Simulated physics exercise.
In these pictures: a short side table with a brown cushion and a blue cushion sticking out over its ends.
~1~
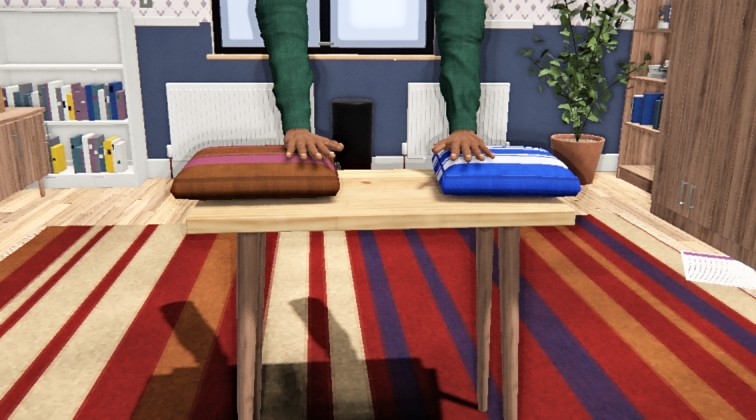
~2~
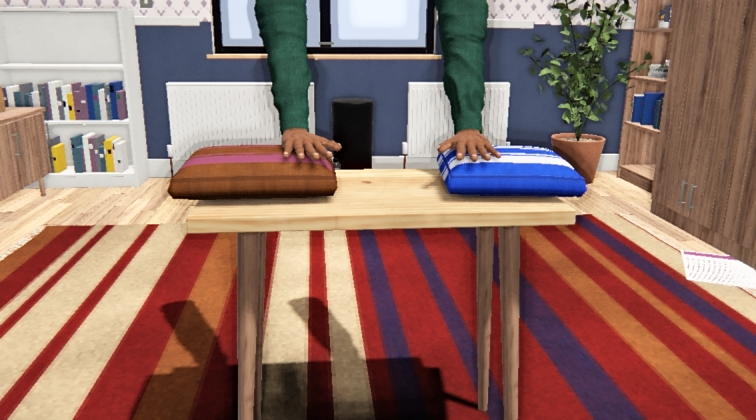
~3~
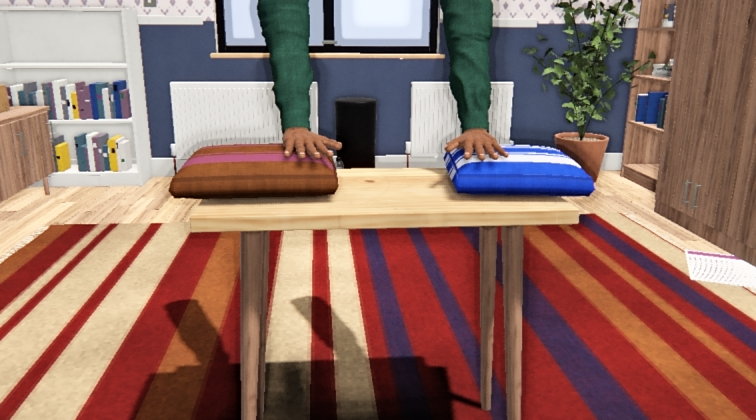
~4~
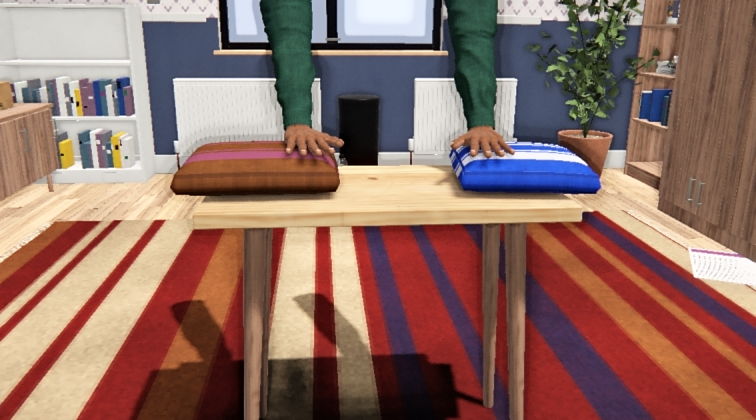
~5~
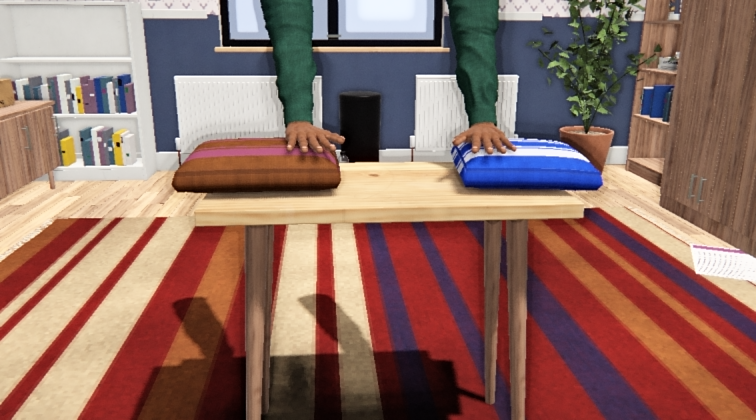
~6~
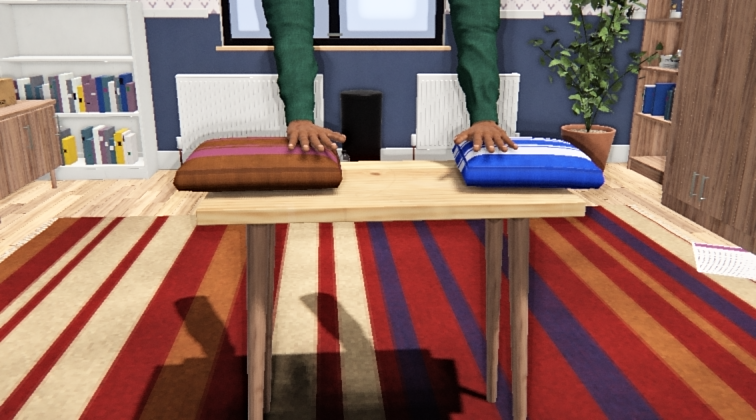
A blue cushion under one hand slid slightly right toward the end of a small wooden table, while the other hand rested on a brown cushion that stayed almost still at the left end.
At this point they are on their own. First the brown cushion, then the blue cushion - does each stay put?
Brown cushion: Still there; blue cushion: Still there.
Then, 0.64 s past the final frame, brown cushion unmoved; blue cushion unmoved.
When it is over, brown cushion unmoved; blue cushion unmoved. The brown cushion stays up there and the blue cushion remains on top.
